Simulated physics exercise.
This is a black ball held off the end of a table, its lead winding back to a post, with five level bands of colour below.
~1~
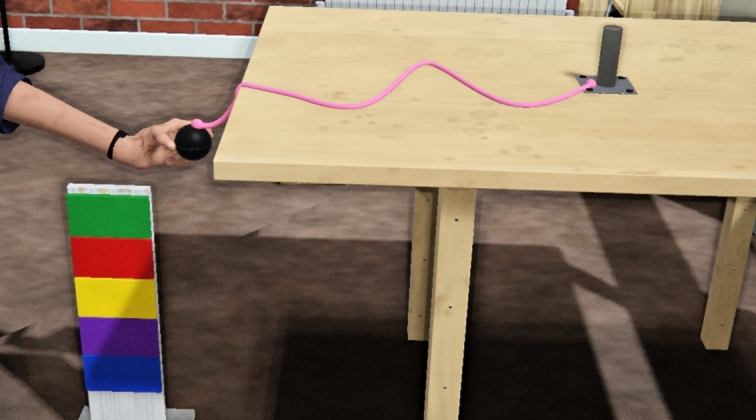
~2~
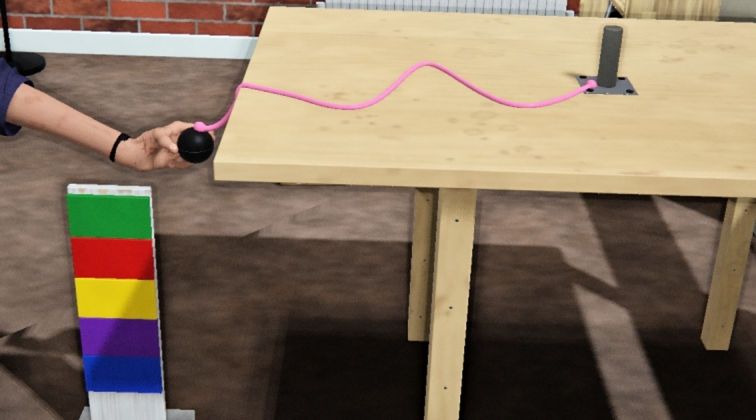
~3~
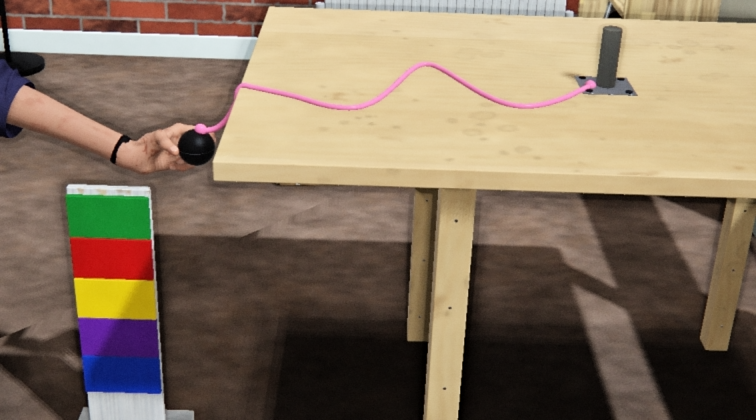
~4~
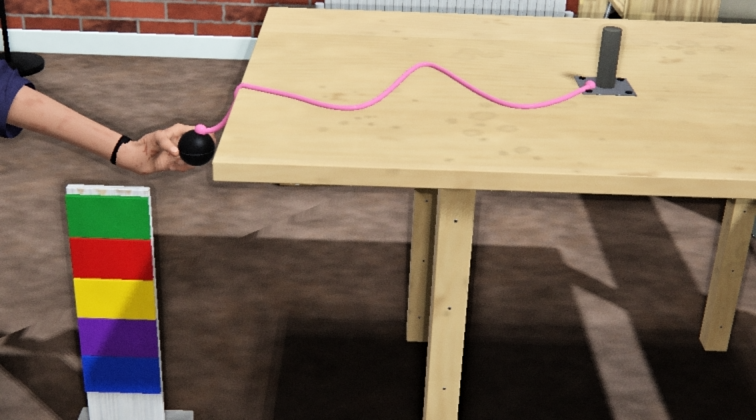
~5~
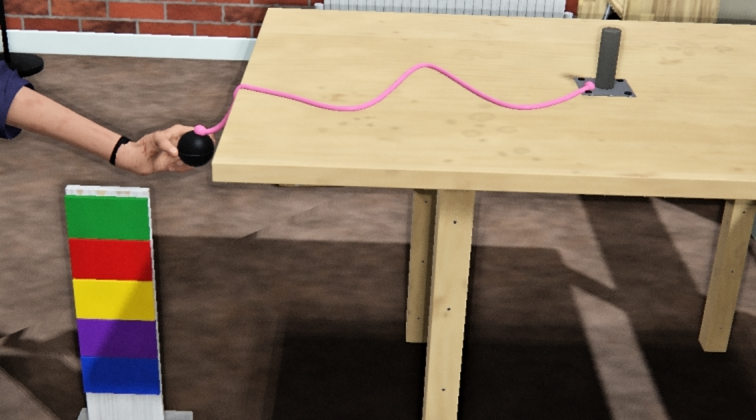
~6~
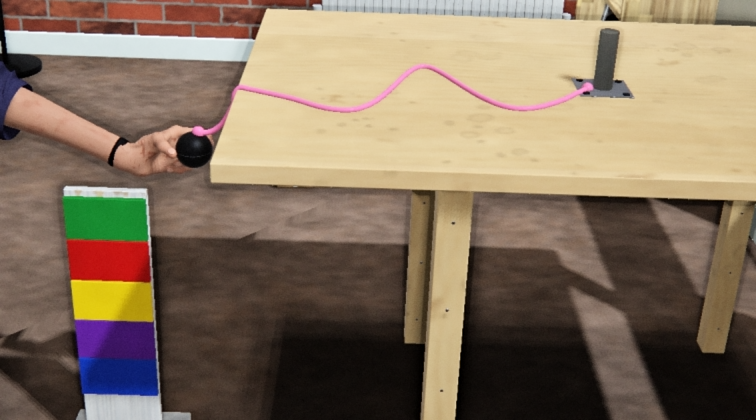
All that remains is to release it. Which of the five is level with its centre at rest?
Its centre hangs level with the purple band.
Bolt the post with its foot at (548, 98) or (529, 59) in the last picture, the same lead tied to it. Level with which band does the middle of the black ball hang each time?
One after the other, blue; blue.
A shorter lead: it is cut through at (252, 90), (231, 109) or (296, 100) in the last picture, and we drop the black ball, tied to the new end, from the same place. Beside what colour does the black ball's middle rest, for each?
Try by try: Red; yellow; green.
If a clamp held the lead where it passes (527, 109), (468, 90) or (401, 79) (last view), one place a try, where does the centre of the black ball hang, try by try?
Try by try, around (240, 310), (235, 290) and (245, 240).
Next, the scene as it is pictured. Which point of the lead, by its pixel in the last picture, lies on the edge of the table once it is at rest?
At (388, 92), roughly.
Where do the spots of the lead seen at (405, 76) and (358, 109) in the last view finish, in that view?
They go to (290, 84) and to (241, 145).
A little later, ball near (214, 254); level with red.
Next, ball near (257, 330); level with purple.
Later still, ball near (229, 335); level with purple.
When it is over, ball near (245, 332); level with purple. Its middle rests at the purple band.
